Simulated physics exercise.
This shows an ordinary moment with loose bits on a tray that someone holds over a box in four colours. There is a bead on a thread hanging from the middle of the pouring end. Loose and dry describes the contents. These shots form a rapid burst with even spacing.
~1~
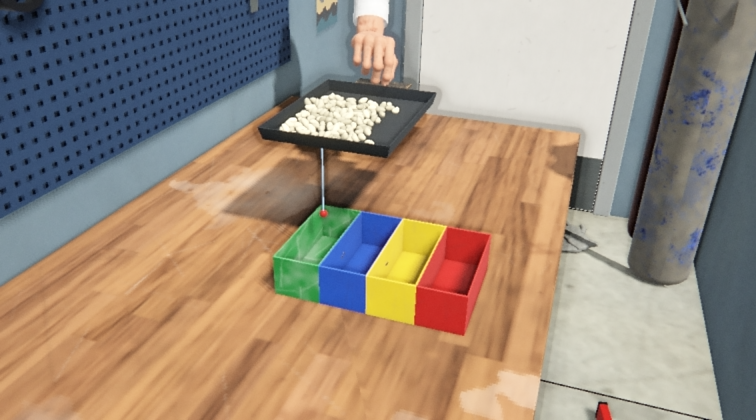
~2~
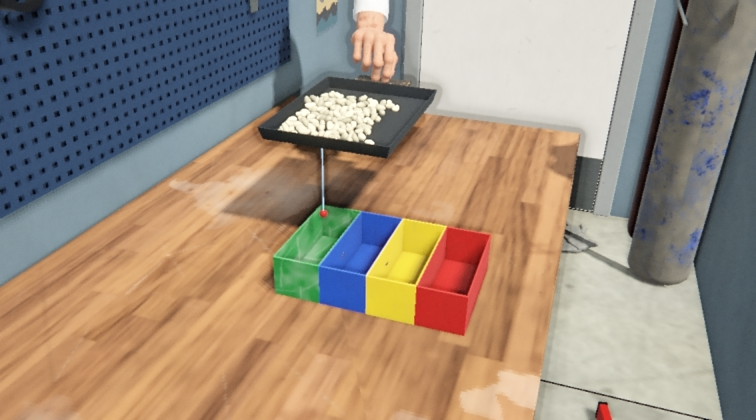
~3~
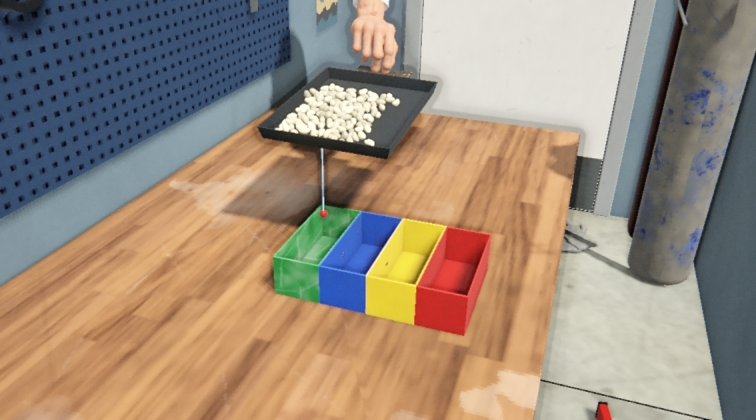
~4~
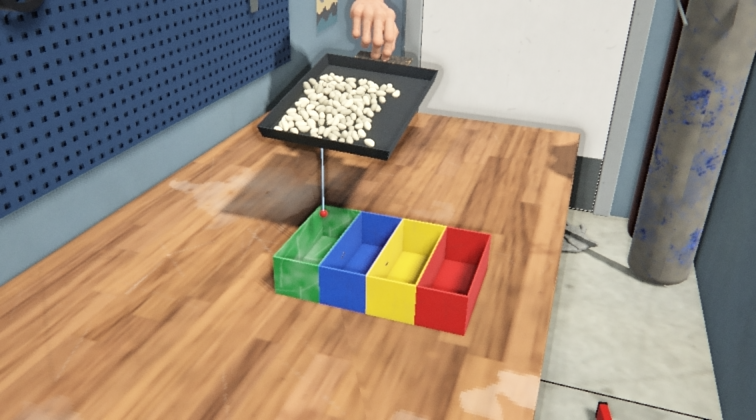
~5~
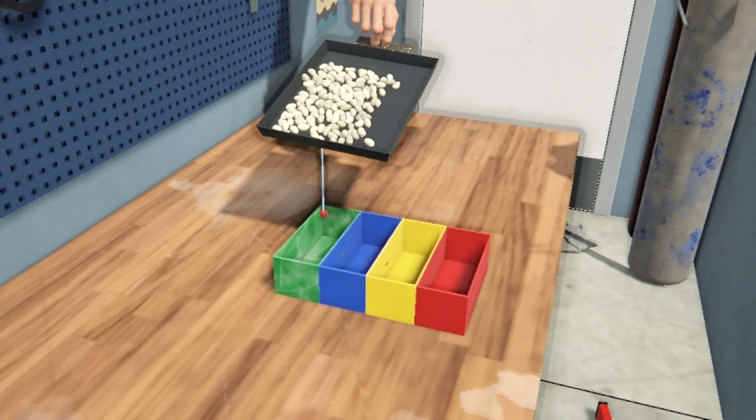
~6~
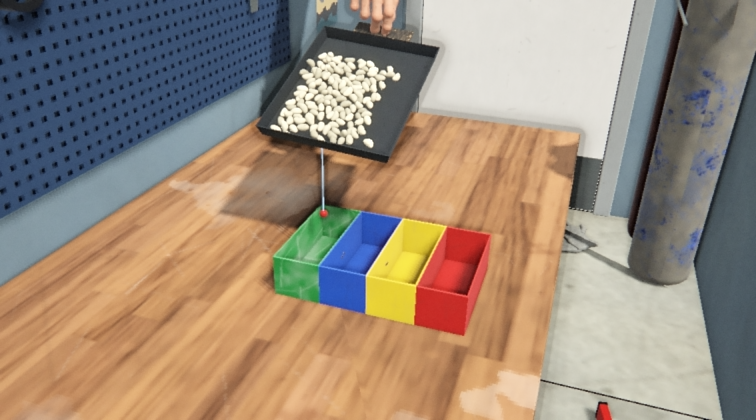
A black tray of white beans was held above a box with green, blue, yellow and red sections, and the hand steadily raised its far side, tilting it more steeply while the beans stayed on.
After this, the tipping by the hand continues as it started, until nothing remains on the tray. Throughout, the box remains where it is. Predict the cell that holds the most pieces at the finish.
I predict the blue cell.
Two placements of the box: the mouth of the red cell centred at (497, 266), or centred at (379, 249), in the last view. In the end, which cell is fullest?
That green cell, then that red cell.
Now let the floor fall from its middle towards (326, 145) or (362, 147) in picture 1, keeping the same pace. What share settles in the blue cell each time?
Lab note: Try 1 = 20 %, try 2 = 70 %.
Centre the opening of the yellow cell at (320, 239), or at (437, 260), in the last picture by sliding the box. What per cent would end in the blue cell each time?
I'd say about 10 percent, followed by about 40 percent.
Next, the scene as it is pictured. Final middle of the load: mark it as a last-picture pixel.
At about (349, 282), give or take.
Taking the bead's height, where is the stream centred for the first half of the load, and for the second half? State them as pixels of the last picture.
I'd place the first part at (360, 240) and the rest at (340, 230).
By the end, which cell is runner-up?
The answer here is that green cell.
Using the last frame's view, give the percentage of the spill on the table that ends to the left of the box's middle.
Around 100 per cent, I reckon.
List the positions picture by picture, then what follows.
The first frame shows corners of the pouring end near (262, 126) and (387, 145), level; middle of the load near (337, 116), white beans; bead on its thread near (323, 214); green cell near (297, 276); blue cell near (343, 286); yellow cell near (391, 296); red cell near (441, 307).
The second frame shows corners of the pouring end near (262, 126) and (387, 145), level; middle of the load near (337, 115).
The third frame shows corners of the pouring end near (262, 126) and (387, 146), tipped barely, lowest at the right corner; middle of the load near (337, 111).
The fourth frame shows corners of the pouring end near (261, 125) and (387, 149), tipped a little, lowest at the right corner; middle of the load near (336, 105).
The fifth frame shows corners of the pouring end near (261, 124) and (387, 151), tipped clearly, lowest at the right corner; middle of the load near (336, 99).
The sixth frame shows corners of the pouring end near (260, 124) and (387, 153), tipped clearly, lowest at the right corner; middle of the load near (336, 93); green cell near (297, 276); blue cell near (343, 286); yellow cell near (391, 296); red cell near (441, 307).
Shortly afterwards, tray tipped steeply; all but a few on the tray; only a few falling or outside the box.
Next, tray tipped past a quarter turn; a little on the tray; near a third in the blue cell; a little in the yellow cell; a little in the green cell; near a quarter falling or outside the box.
Some moments later, tray tipped past a quarter turn; near half in the blue cell; near a quarter in the green cell; near a quarter in the yellow cell; a little falling or outside the box.
In the end, tray tipped past a quarter turn; near half in the blue cell; near a quarter in the green cell; near a quarter in the yellow cell; none at all in the red cell; a little outside the box.
